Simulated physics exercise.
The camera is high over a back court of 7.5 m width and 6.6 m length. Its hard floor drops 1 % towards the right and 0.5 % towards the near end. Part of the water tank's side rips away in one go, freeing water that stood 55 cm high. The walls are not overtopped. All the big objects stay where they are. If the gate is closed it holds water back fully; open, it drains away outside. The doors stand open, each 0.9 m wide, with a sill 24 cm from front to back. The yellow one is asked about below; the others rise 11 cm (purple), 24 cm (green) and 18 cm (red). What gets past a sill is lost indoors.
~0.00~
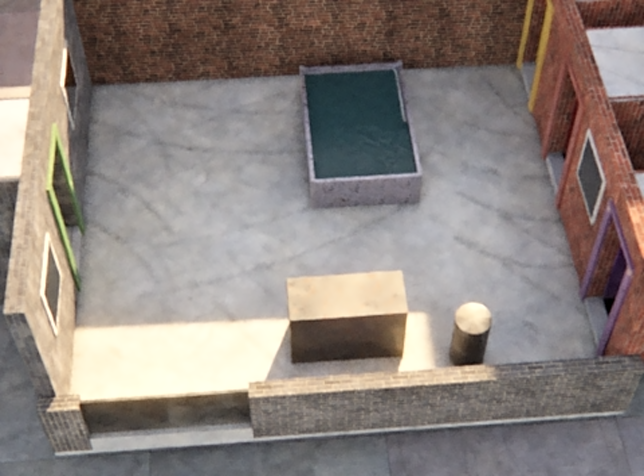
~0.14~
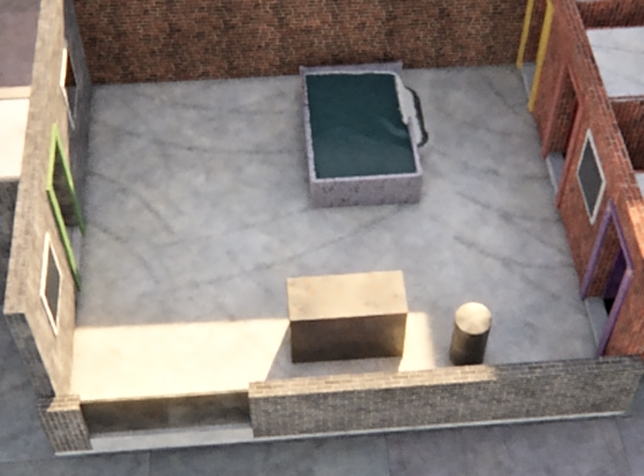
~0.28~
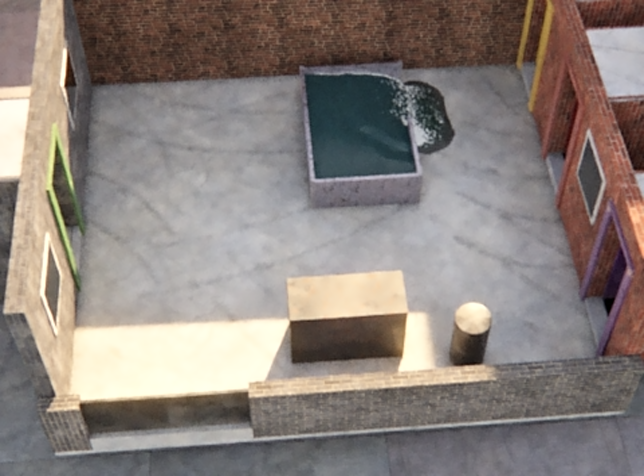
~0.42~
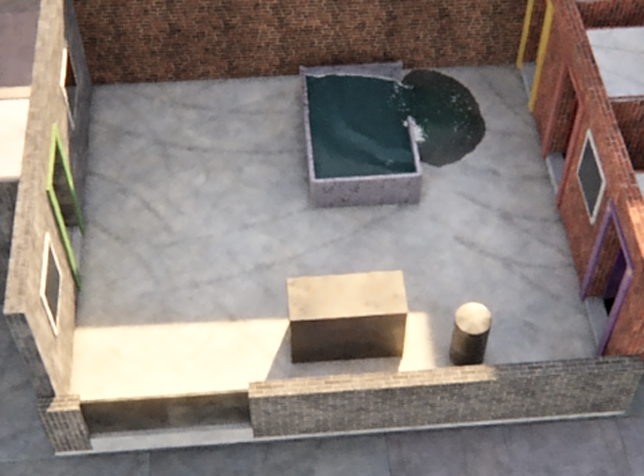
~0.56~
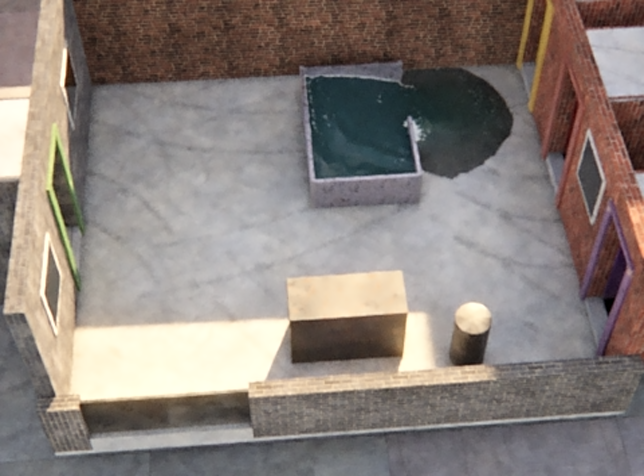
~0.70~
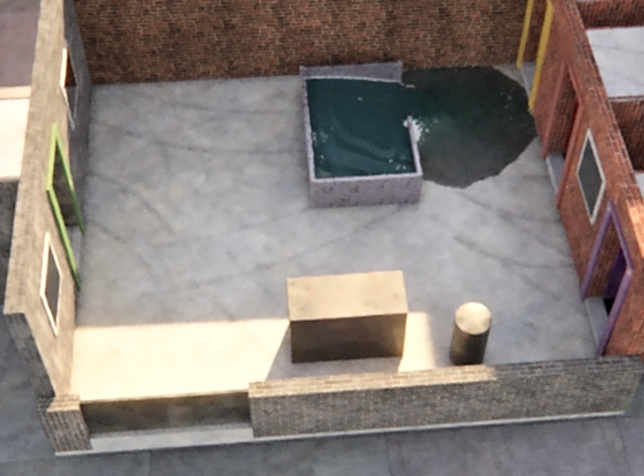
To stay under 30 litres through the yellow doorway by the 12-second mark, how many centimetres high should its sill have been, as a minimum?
Some 31 cm above the ground.
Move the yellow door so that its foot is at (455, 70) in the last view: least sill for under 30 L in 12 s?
Roughly 20 cm.
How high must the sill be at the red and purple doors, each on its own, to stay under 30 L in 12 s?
Roughly 8.5 cm at red and 9.5 cm at purple.
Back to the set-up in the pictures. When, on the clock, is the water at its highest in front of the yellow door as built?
At about 1.8 s.
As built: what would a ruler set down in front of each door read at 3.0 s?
Depths in cm: Yellow 29, purple 3, green 0, red 13.
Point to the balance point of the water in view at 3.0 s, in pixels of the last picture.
Around (430, 141).
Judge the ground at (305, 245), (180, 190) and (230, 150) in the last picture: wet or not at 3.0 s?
In that order: Dry, not reached, dry.
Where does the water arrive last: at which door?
The green one.
After 1.4 s water covers 10 % of the floor, deepest (43 cm) near (515, 68); 34 cm at the yellow door, 24 litres in over its 16 cm sill.
After 3.0 s water covers 25 % of the floor; 29 cm at the yellow door, 203 litres in over its 16 cm sill.
After 12.0 s water covers 80 % of the floor, deepest (12 cm) near (601, 389); 8 cm at the yellow door, 265 litres in over its 16 cm sill.
At the yellow door as built, the water arrived by 0.8 s and peaked near 39 cm at 1.8 s.
With a sill of 28.5 cm, 50 litres would have come in within the 12 s; with 38.5 cm, 6 litres. So under 30 litres takes about 31 cm.
